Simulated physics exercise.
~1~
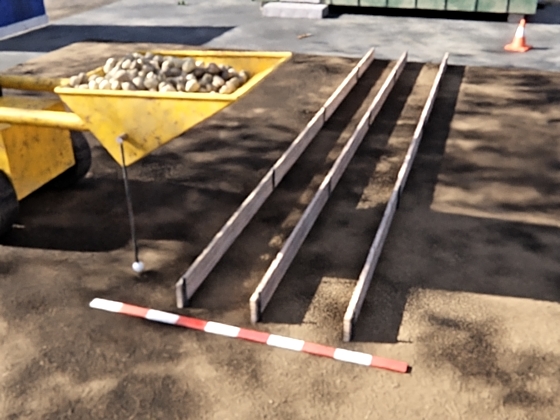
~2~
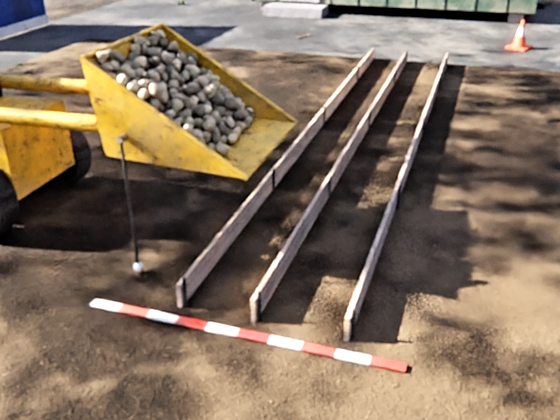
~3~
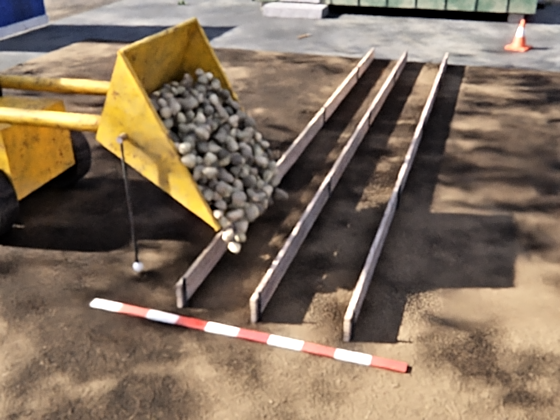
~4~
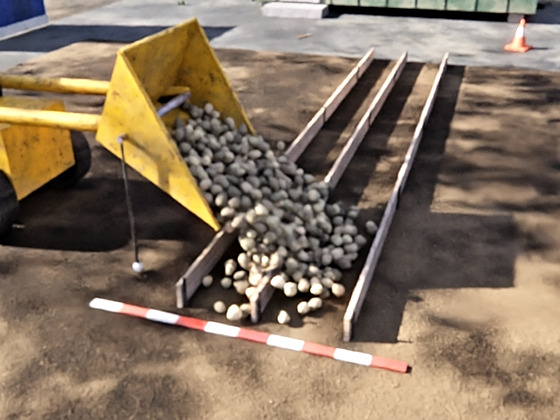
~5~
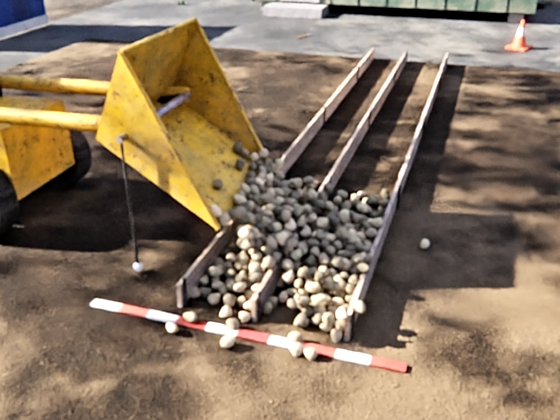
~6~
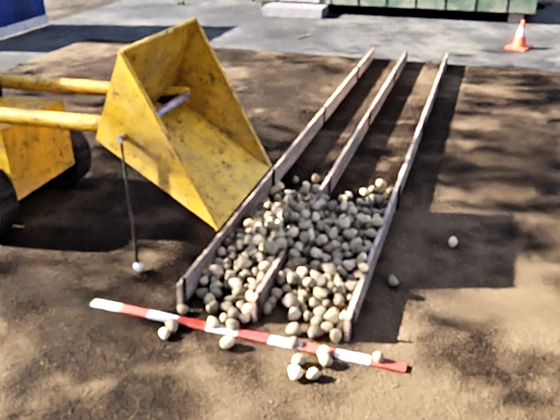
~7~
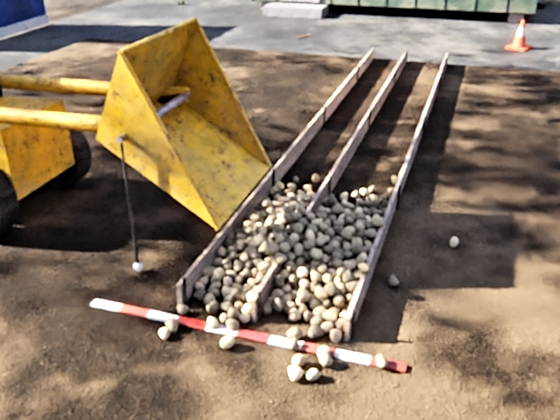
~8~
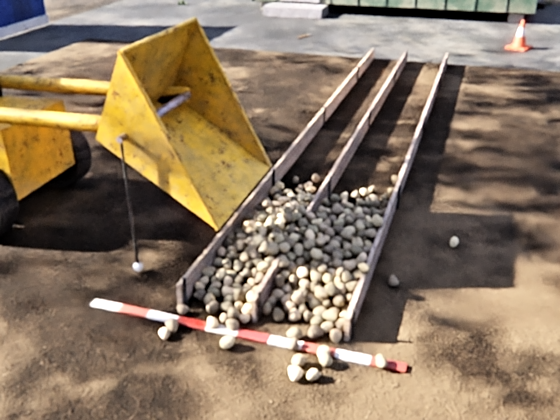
A yellow loader bucket tips smooth stones between wooden boards, where they spread and settle.
